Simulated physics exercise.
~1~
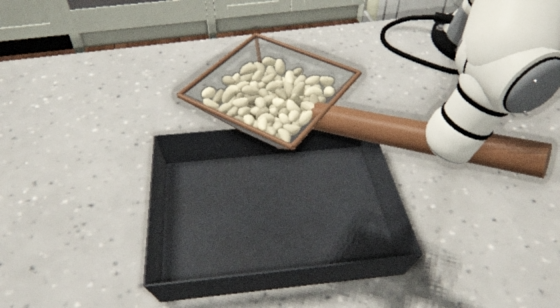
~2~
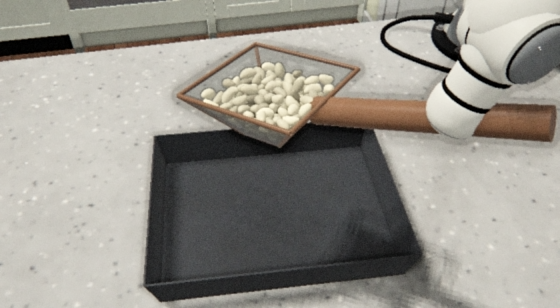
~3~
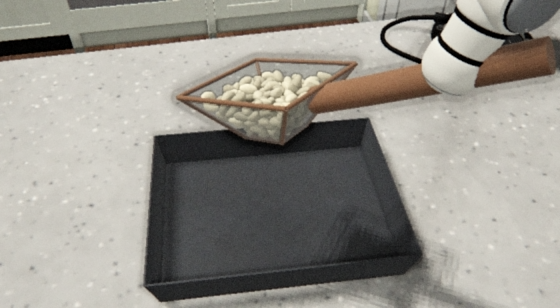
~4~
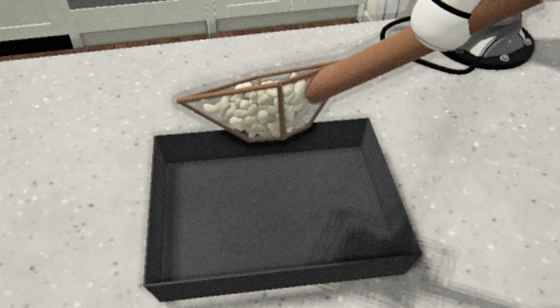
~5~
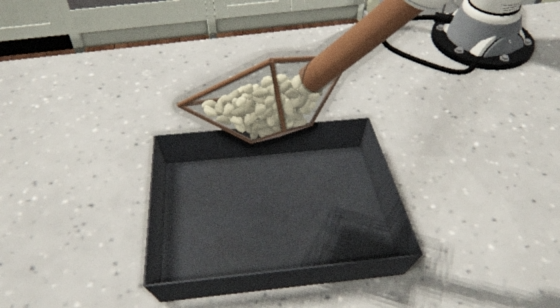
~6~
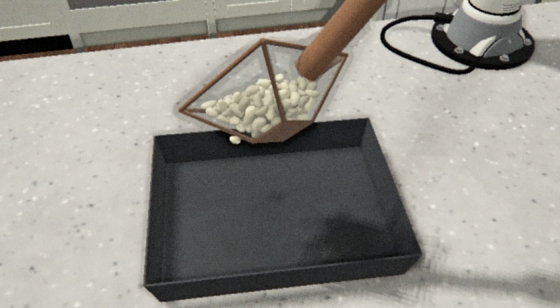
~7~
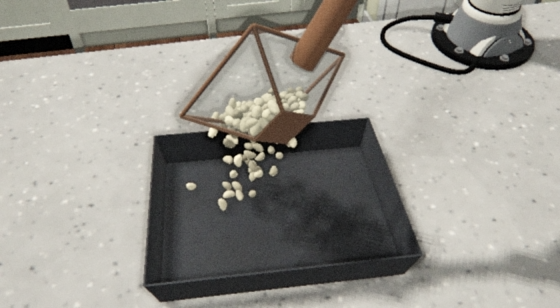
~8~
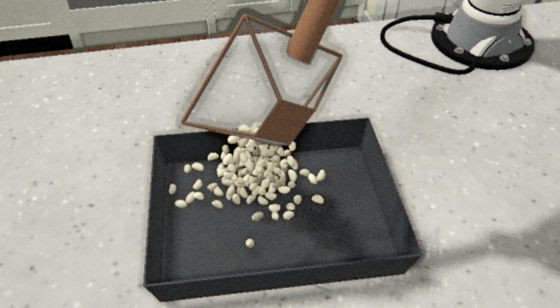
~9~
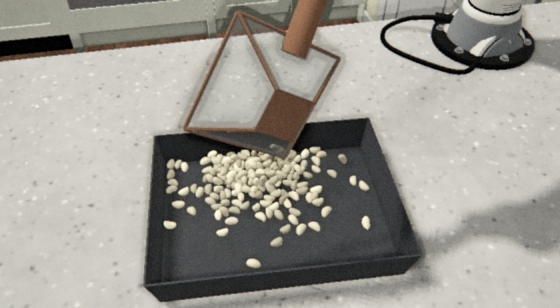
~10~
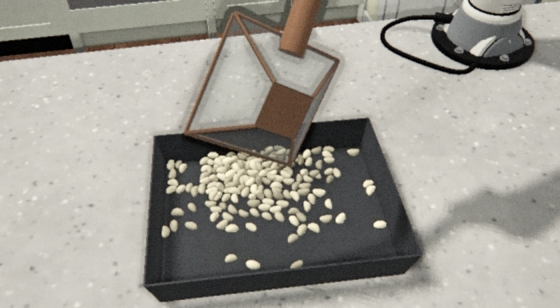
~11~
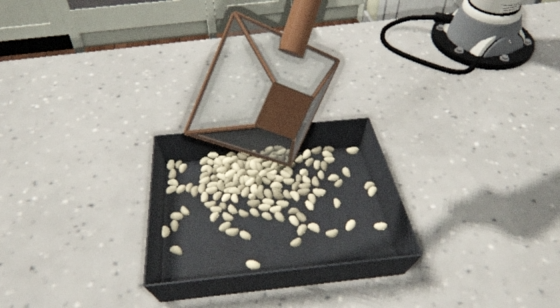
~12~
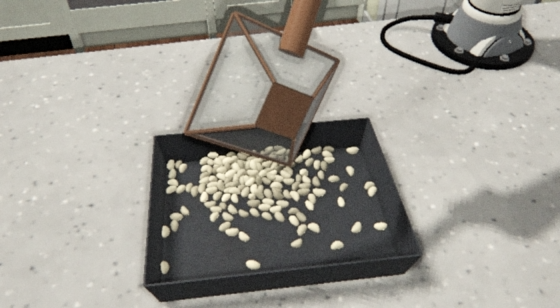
At first, a white robot arm holds a clear, brown-edged scoop full of white beans level over the far edge of a black tray on a speckled counter. The arm lifts the handle steadily, moving out of view as the scoop tips toward the tray. The beans slide to the lower lip, and a few begin to slip over it. Then the rest pour out in a rush, bouncing and spreading across the tray. The scoop tilts a little further and stops, empty, while the beans lie thickest near the back with some scattered toward the front and sides.
